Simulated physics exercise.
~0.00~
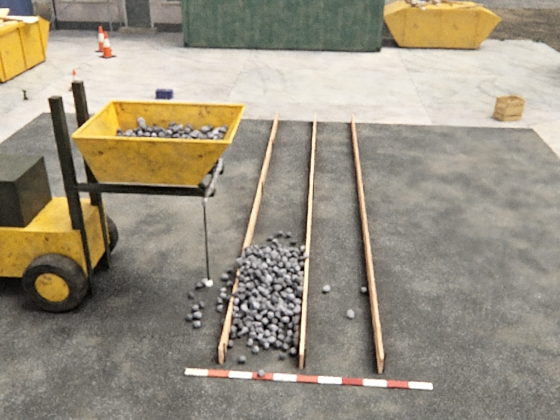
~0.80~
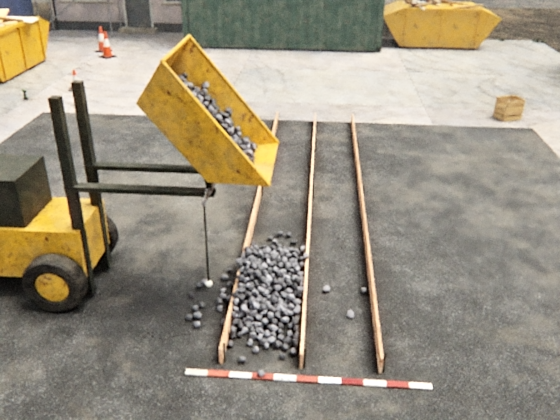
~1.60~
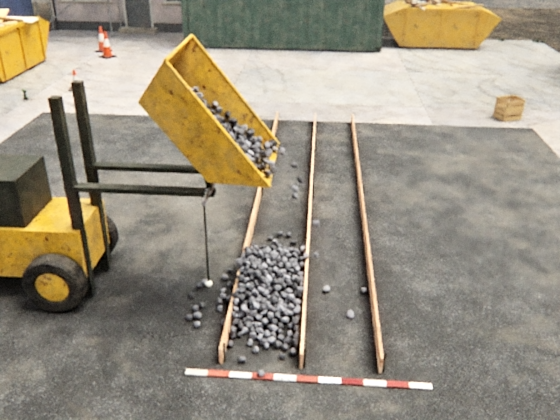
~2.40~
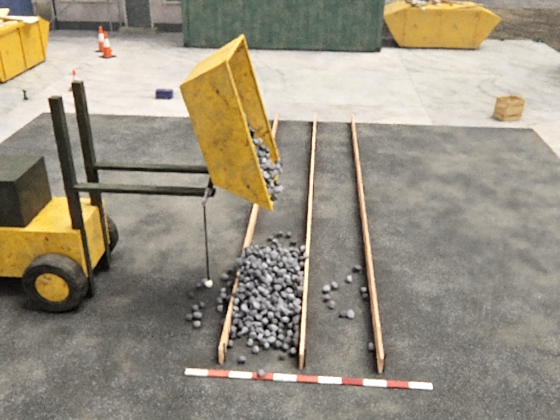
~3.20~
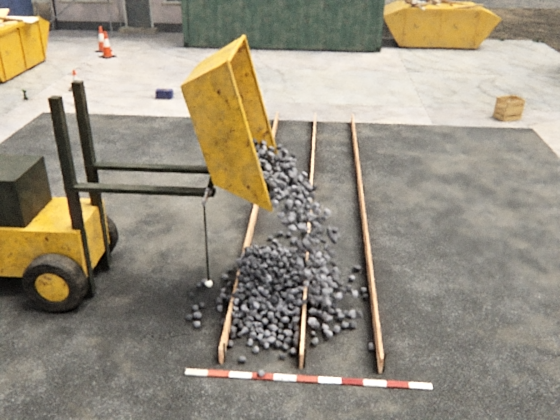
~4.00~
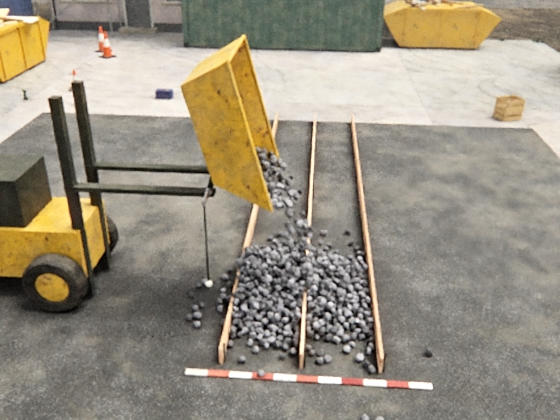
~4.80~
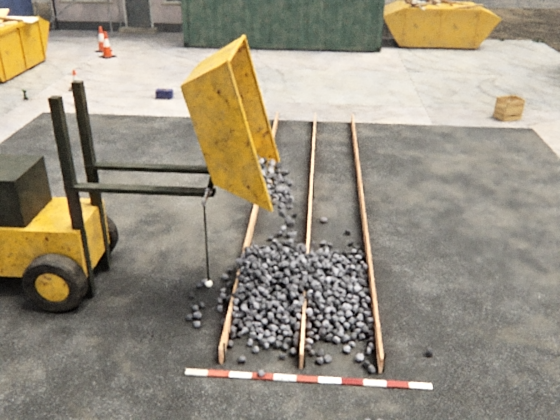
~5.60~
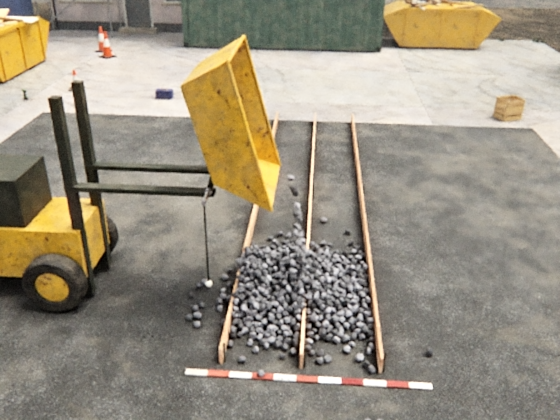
A yellow skip on a fork truck tips to the right, pauses, then tilts more steeply, pouring grey stones onto an earlier pile between wooden planks. The stones spill over the middle plank, and the emptied skip stays tilted above a heap spread across both bays.
